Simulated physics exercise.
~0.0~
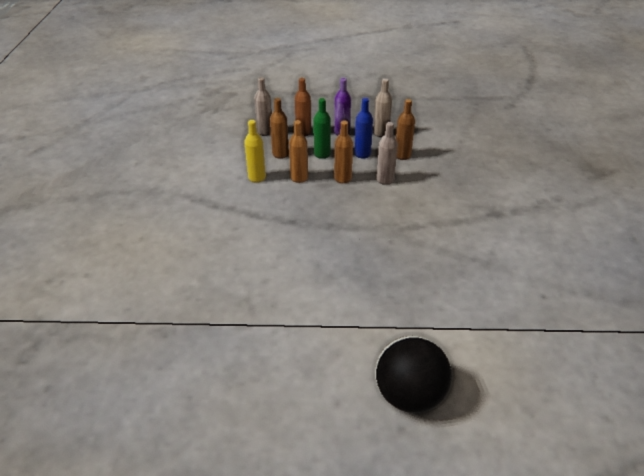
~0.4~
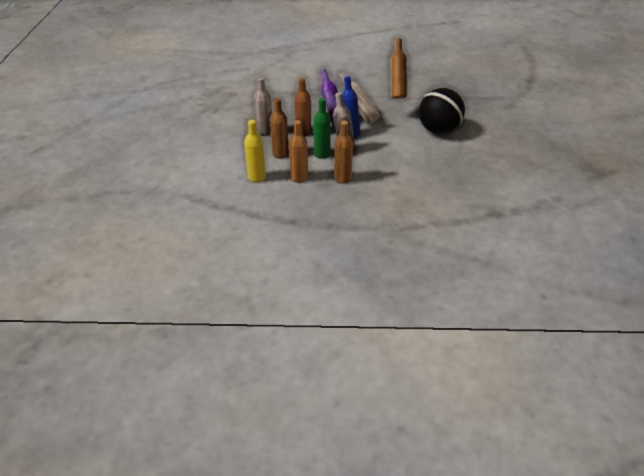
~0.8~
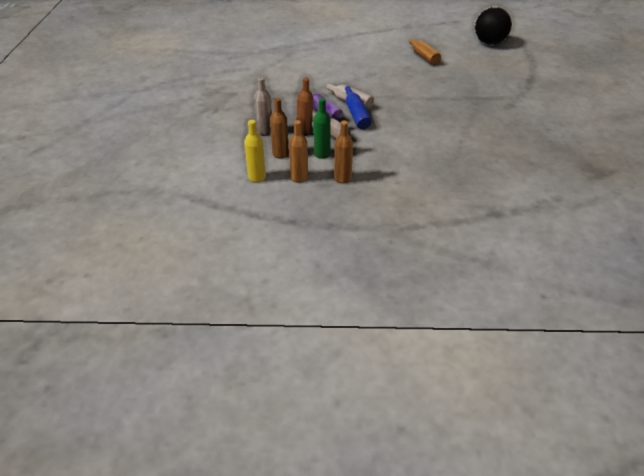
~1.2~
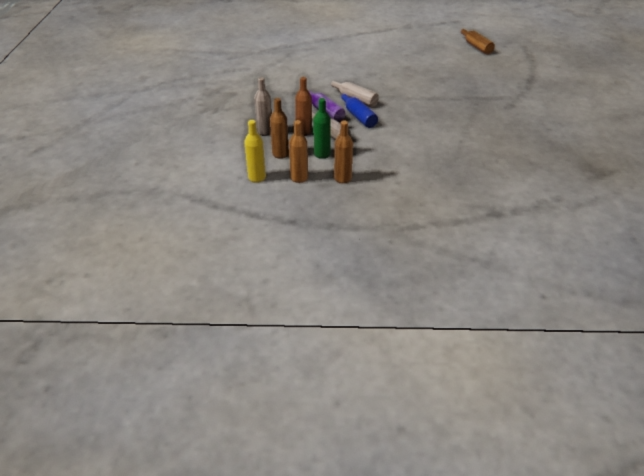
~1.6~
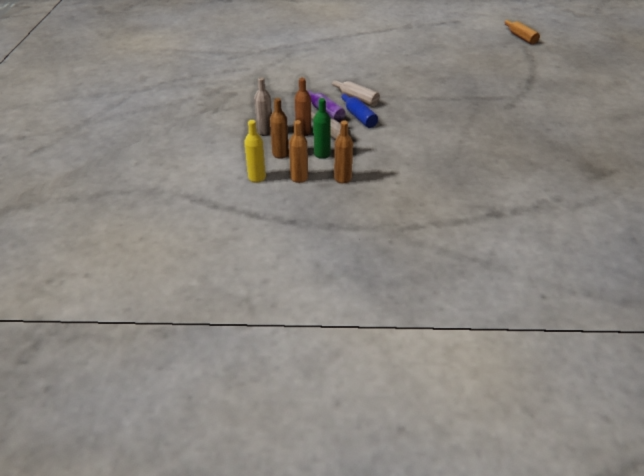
A black ball rolls into the bottles' right side, toppling five and leaving the yellow one standing.
